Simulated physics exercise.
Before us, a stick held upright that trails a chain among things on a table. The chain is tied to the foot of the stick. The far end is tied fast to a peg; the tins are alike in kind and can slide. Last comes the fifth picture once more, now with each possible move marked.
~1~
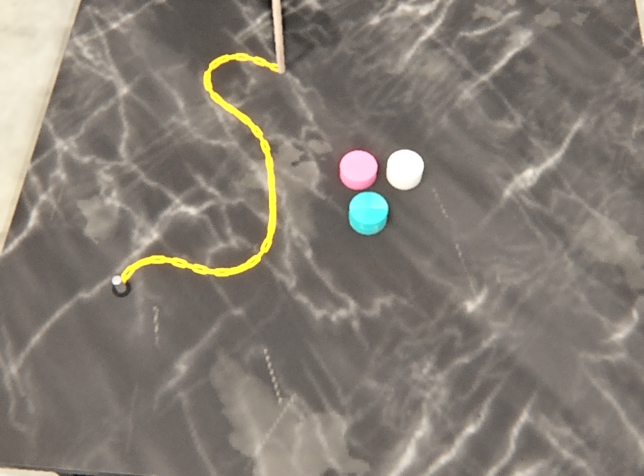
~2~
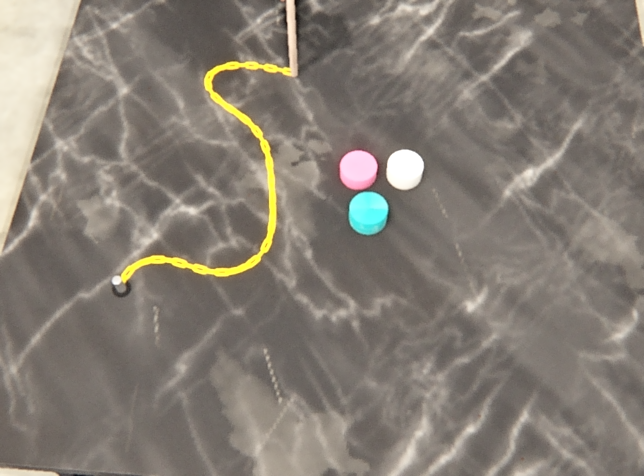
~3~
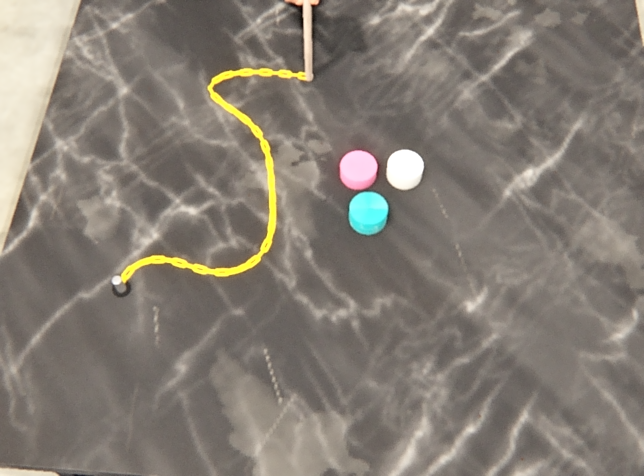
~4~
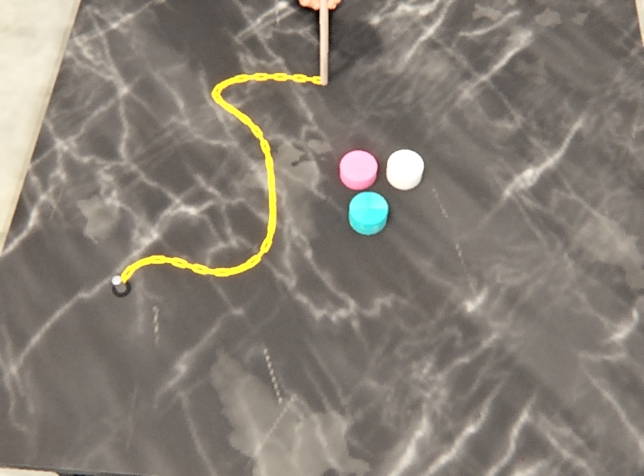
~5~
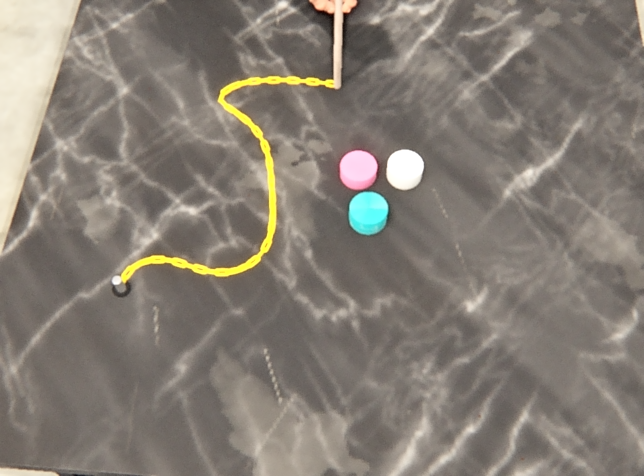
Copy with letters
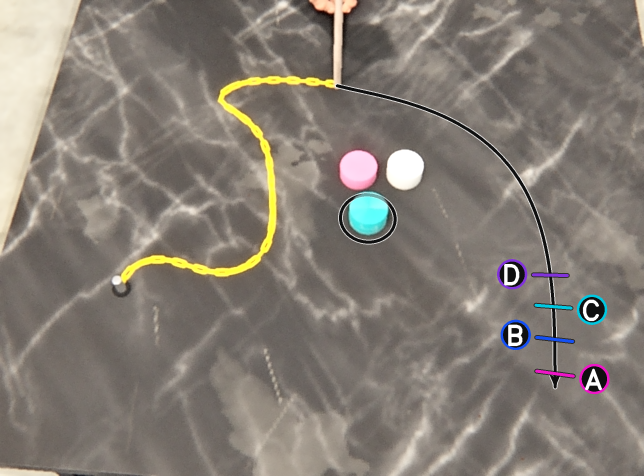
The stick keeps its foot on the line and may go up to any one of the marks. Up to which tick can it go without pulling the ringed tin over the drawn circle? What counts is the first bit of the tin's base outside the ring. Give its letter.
The farthest safe stop is C.
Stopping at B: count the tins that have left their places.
Three.
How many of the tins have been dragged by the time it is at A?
Three.
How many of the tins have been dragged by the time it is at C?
By then, two.
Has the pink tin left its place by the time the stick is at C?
By then, yes.
On the marked copy, A at (555, 374); B at (555, 339); C at (553, 307); D at (550, 275); the ring at (368, 218); the route from (337, 86) via (519, 180) to (555, 387).
Following C. Soon after the start, foot of the stick (451, 121); turquoise tin (368, 213).
Later, foot of the stick (531, 204); turquoise tin (368, 213).
In the end, foot of the stick (553, 307); pink tin (362, 184); white tin (397, 189); turquoise tin (368, 214); the turquoise tin is still in its ring.
As for the rest, A drags the ringed tin to (365, 243); B drags the ringed tin to (367, 227); D is safe but short.
